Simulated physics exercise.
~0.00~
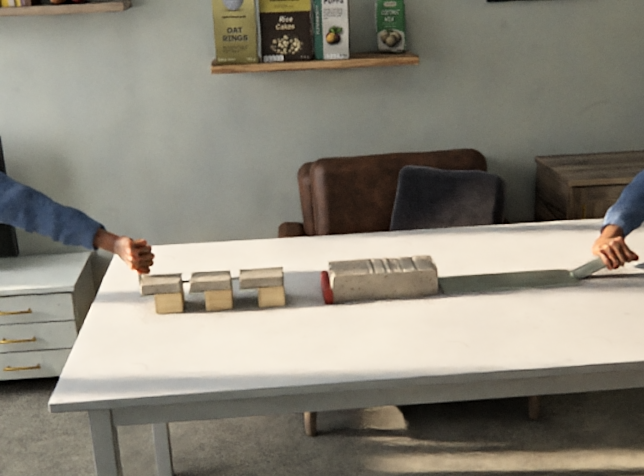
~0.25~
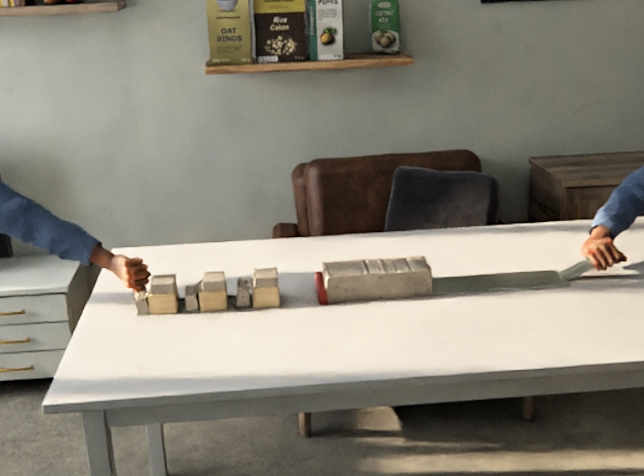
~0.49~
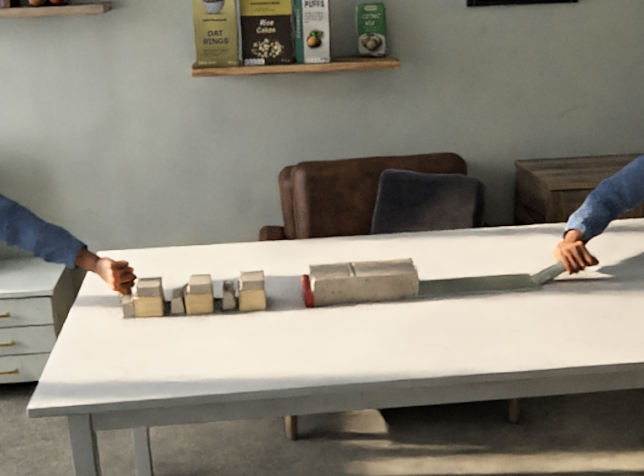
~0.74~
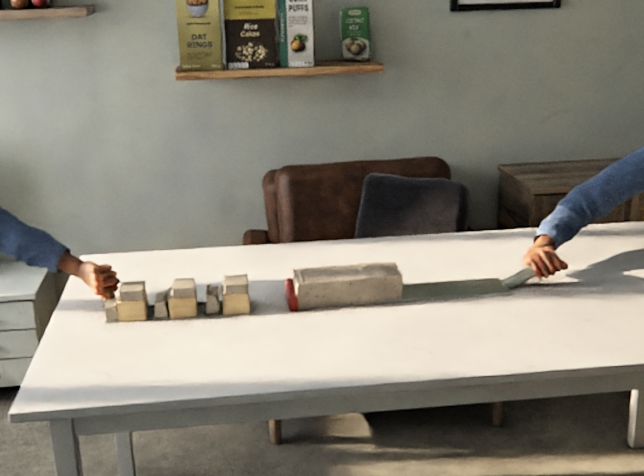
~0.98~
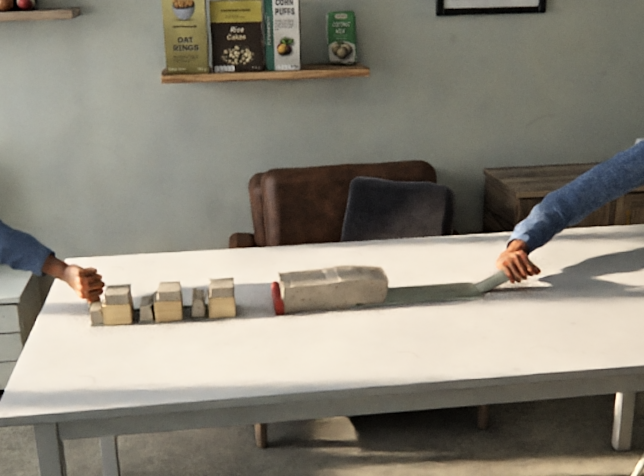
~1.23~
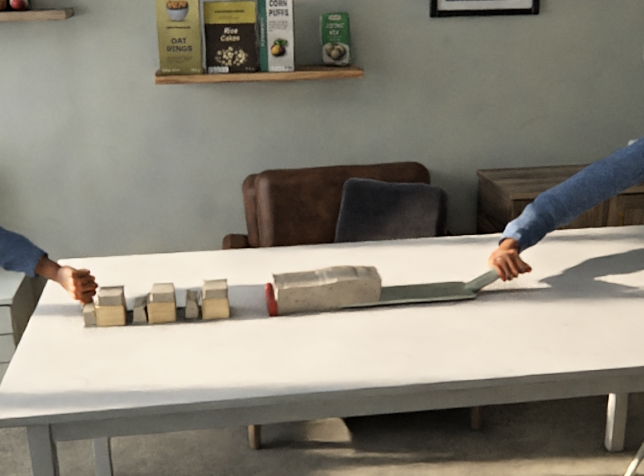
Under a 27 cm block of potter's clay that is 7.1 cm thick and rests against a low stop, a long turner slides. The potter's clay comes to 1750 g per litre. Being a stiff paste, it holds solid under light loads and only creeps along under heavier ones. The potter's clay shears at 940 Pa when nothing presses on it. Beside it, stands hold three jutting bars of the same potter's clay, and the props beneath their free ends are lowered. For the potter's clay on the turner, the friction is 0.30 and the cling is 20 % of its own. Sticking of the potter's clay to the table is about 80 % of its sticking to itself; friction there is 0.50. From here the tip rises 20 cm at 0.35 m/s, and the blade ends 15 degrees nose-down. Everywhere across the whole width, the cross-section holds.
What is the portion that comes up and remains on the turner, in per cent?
Look for something near 32 percent.
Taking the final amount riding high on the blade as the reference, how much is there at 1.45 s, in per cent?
The value is close to 40 %.
By 1.45 s, the tip is 8.2 cm up.
By 1.72 s, the tip is 18 cm up.
By 1.99 s, the tip is 20 cm up and 32 % is riding high on the blade.
By 2.26 s, the tip is 20 cm up and 32 % is riding high on the blade.
By 2.36 s, at the end, the tip is 20 cm up and 32 % is riding high on the blade.
